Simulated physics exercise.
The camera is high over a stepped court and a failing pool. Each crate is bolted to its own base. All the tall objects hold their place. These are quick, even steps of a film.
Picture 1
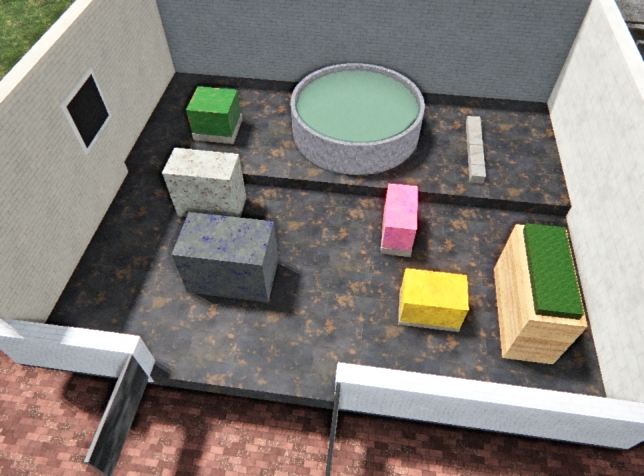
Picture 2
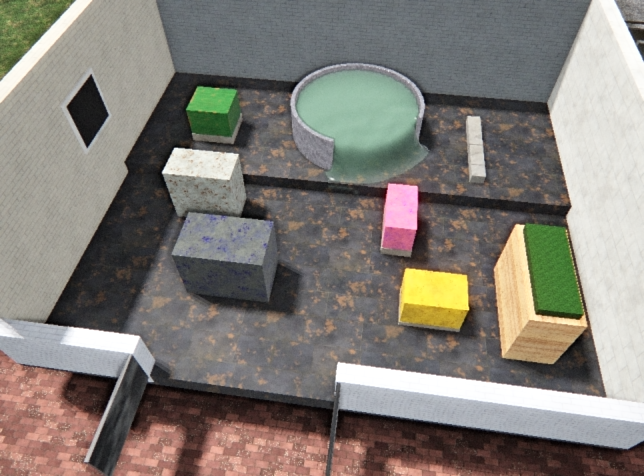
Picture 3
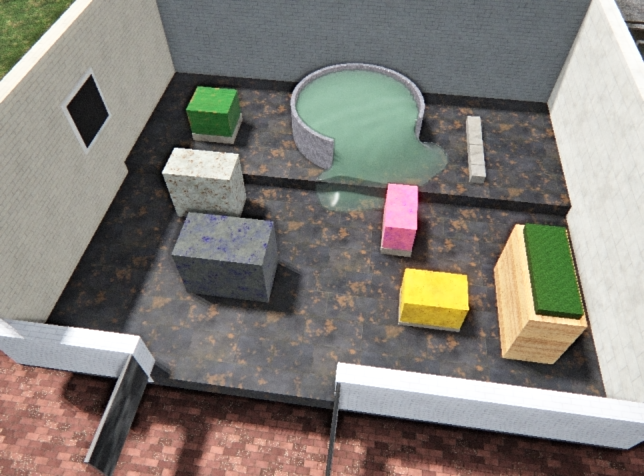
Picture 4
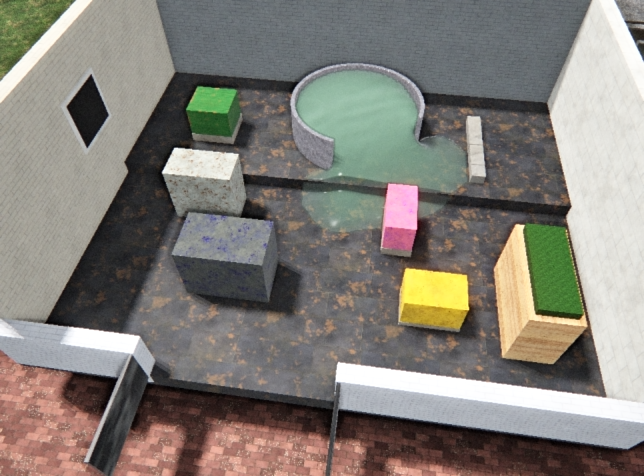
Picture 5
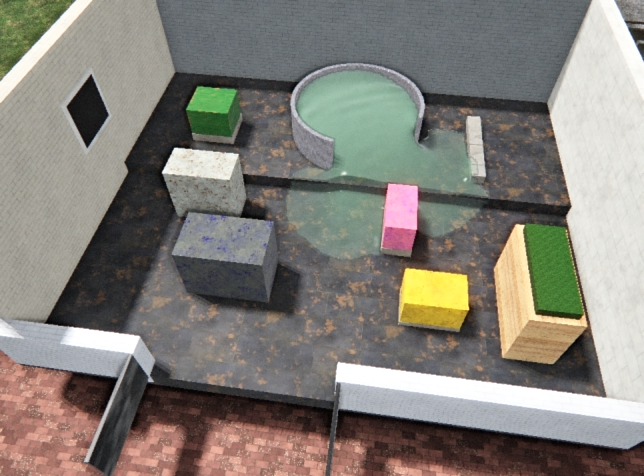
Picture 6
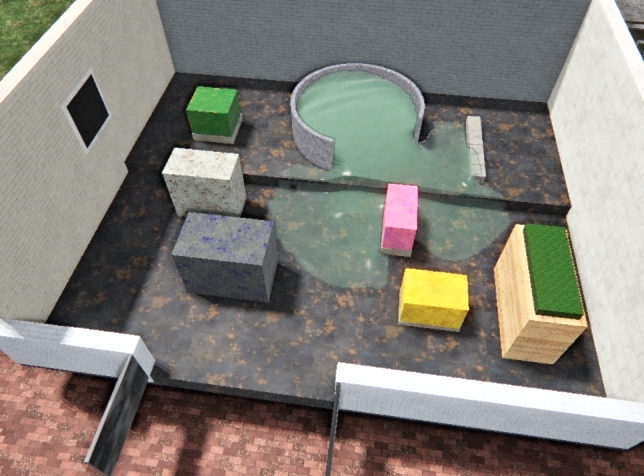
A round stone pool in a walled court opened at its front, and green water poured out, ran over the step and spread across the lower floor around the pink block.
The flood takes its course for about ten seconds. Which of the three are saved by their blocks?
The green crate keeps dry; the yellow crate is soaked; the pink crate is soaked.
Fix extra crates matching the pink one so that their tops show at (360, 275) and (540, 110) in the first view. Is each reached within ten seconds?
One after the other: Ends up wet, is safe.
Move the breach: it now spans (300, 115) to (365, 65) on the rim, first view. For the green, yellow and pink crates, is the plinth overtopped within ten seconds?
My reading: The green crate takes water; the yellow crate is topped; the pink crate remains dry.
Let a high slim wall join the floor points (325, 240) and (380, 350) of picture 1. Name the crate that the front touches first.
The pink one.
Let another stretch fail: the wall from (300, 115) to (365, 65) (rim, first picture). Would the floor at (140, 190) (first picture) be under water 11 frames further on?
At that place: Wet.
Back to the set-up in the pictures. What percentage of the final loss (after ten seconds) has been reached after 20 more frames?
About 40 per cent.
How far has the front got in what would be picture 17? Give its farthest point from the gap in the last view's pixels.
Around (597, 406).
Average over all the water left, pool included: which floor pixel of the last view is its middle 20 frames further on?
Roughly at (413, 226).
A moment on, water covers 30 % of the floor; the green crate not reached, the yellow crate water round its plinth, the pink crate water round its plinth.
Next, water covers 40 % of the floor; the green crate not reached, the yellow crate water round its plinth, the pink crate water round its plinth.
Then, water covers 45 % of the floor; the green crate not reached, the yellow crate water round its plinth, the pink crate water round its plinth.
Later, water covers 50 % of the floor; the green crate not reached, the yellow crate water round its plinth, the pink crate water round its plinth.
In the end, water covers 70 % of the floor; the green crate stayed above the water, the yellow crate was topped, the pink crate was topped.
